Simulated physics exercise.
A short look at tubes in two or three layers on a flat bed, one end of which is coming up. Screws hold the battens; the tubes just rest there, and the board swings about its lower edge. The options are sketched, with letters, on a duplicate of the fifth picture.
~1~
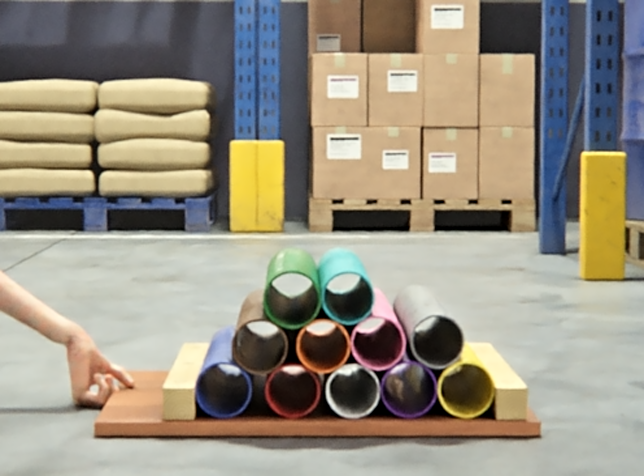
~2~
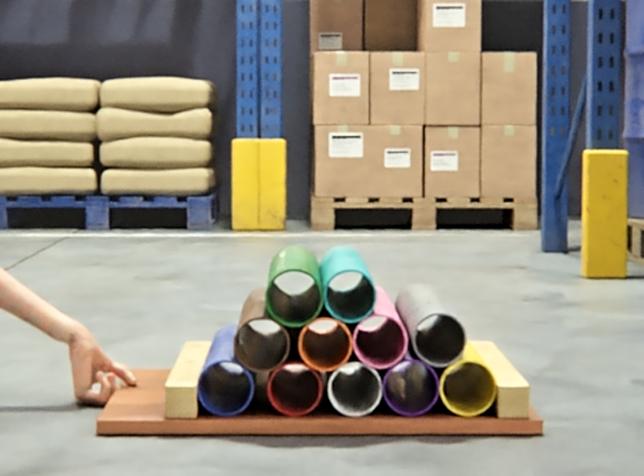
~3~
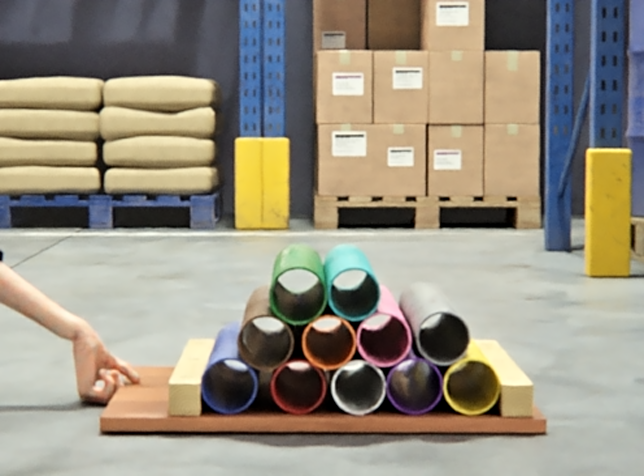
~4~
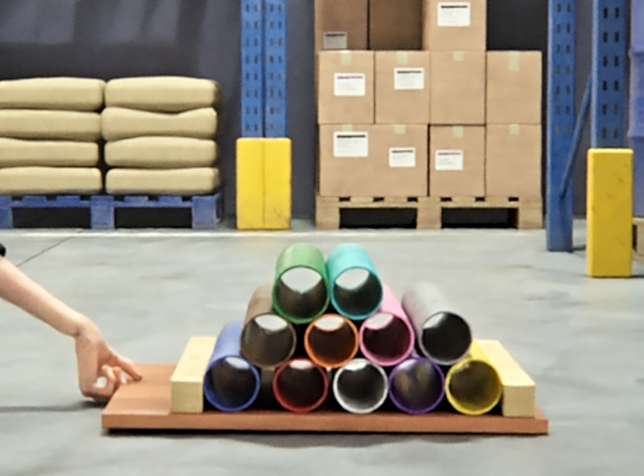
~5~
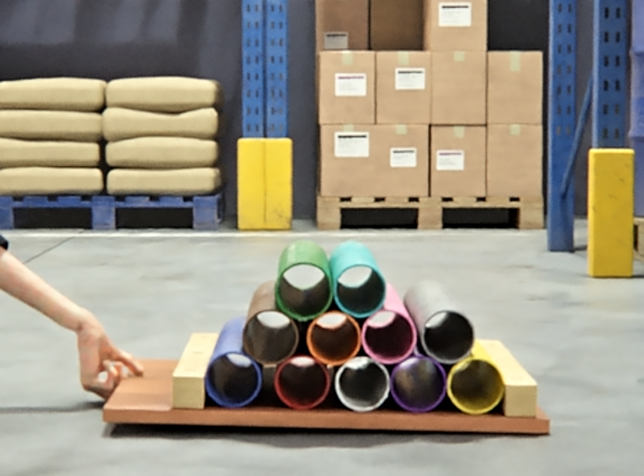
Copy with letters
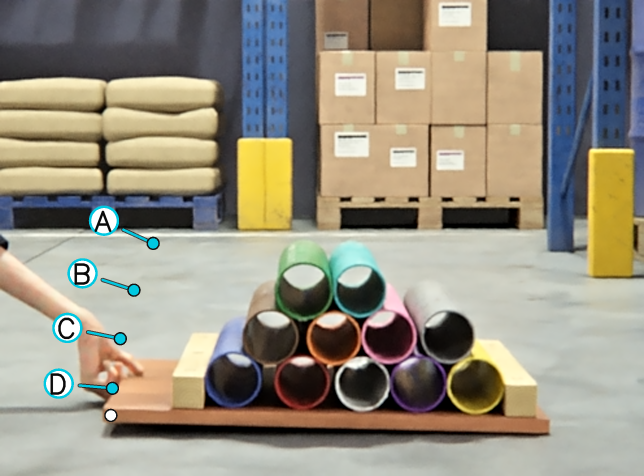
In a warehouse, colourful tubes sat stacked in a pyramid between two wooden blocks on a flat board while a hand gripped its left end, then raised that end very slightly.
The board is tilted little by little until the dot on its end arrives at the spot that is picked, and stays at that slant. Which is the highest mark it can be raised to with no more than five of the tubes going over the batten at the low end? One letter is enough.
Stop at A.
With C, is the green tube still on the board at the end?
The green tube: Yes.
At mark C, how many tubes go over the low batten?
It comes to none.
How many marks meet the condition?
The number is four.
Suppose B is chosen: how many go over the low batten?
With B, none.
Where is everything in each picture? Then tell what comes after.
In the first frame, blue tube (223, 389); red tube (293, 391); white tube (353, 391).
In the second frame, white tube (355, 389); purple tube (411, 388).
In the third frame, board (321, 382); blue tube (229, 386); grey tube (444, 338).
In the fourth frame, board (323, 380); blue tube (231, 383); red tube (301, 385).
In the fifth frame, board (325, 378); blue tube (233, 380); red tube (302, 382).
On the marked copy, A at (153, 243); B at (134, 290); C at (120, 338); D at (112, 388); the white dot at (111, 415).
Following A. Soon after the start, board at 16°.
Later, board at 25°.
In the end, board at 25°, none over the low batten.
As for the rest, B none over the low batten; C none over the low batten; D none over the low batten.
